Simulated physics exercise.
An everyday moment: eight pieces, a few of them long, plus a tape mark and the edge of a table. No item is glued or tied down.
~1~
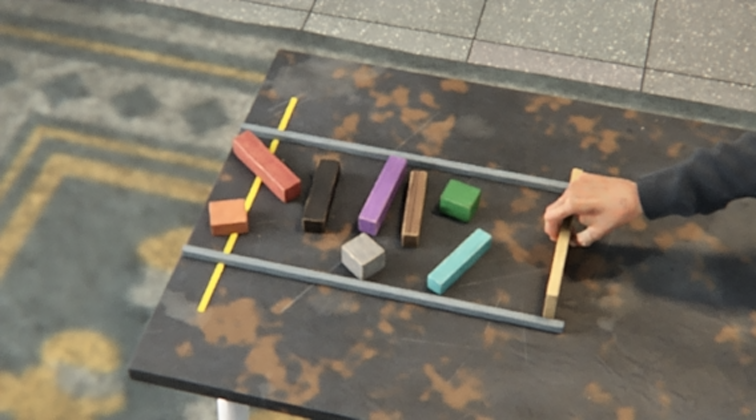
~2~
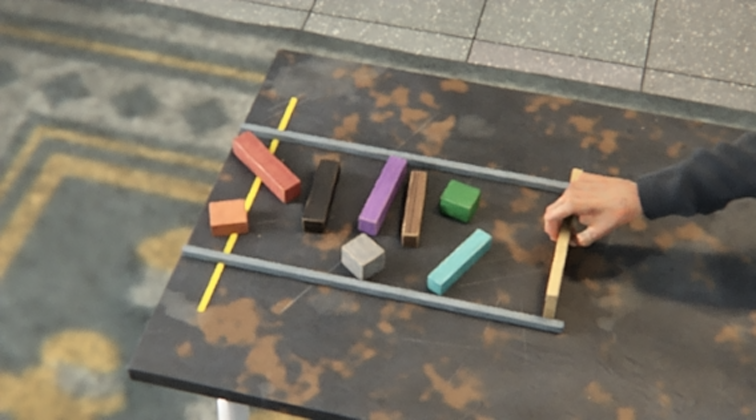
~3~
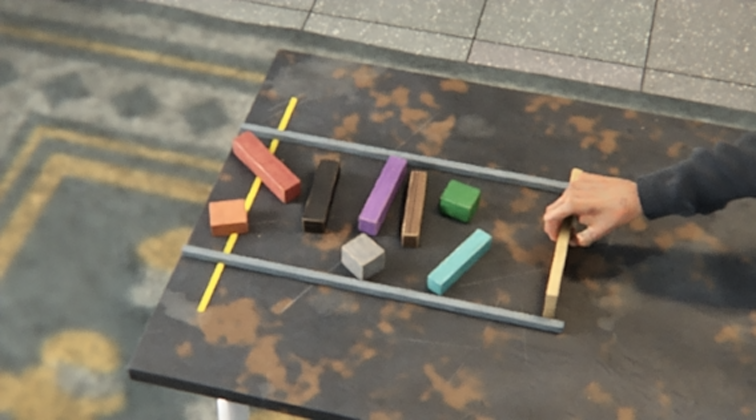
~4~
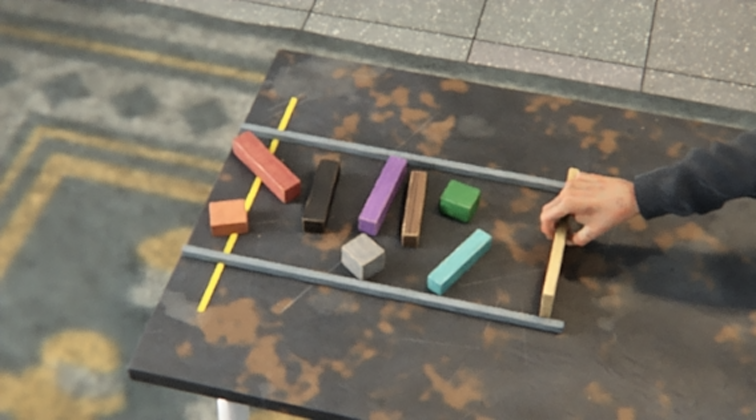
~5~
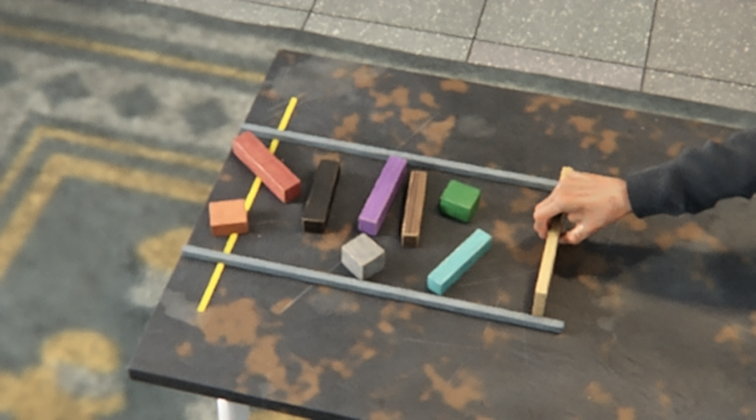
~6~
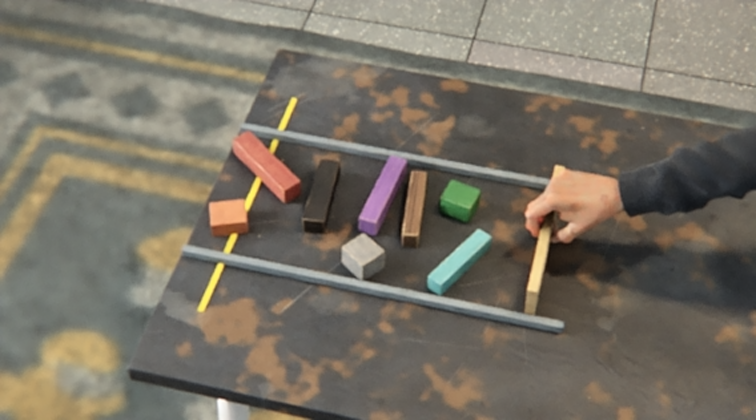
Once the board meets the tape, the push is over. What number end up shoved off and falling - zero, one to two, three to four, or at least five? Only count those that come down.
Band: Three to four.
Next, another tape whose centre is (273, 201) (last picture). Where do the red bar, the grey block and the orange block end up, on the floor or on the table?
Red bar: Goes down; grey block: Stays in place; orange block: Goes down.
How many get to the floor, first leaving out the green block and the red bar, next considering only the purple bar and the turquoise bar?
Count of fallen: 2 / 3.
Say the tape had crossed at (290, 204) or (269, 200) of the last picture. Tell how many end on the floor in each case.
Per try: 2; 3.
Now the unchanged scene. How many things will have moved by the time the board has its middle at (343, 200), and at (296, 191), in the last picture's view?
7 and 8.
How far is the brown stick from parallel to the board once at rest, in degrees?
Angle: Close to 15 degrees.
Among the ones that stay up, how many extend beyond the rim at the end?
The overhang total is 2.
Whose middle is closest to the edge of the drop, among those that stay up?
The brown stick is it.
A little later, none off yet; orange block at rest near (229, 218); red bar at rest near (266, 167); black bar at rest near (322, 196).
When it is over, the number that fall off is three or four; down, purple bar, black bar, red bar and orange block.
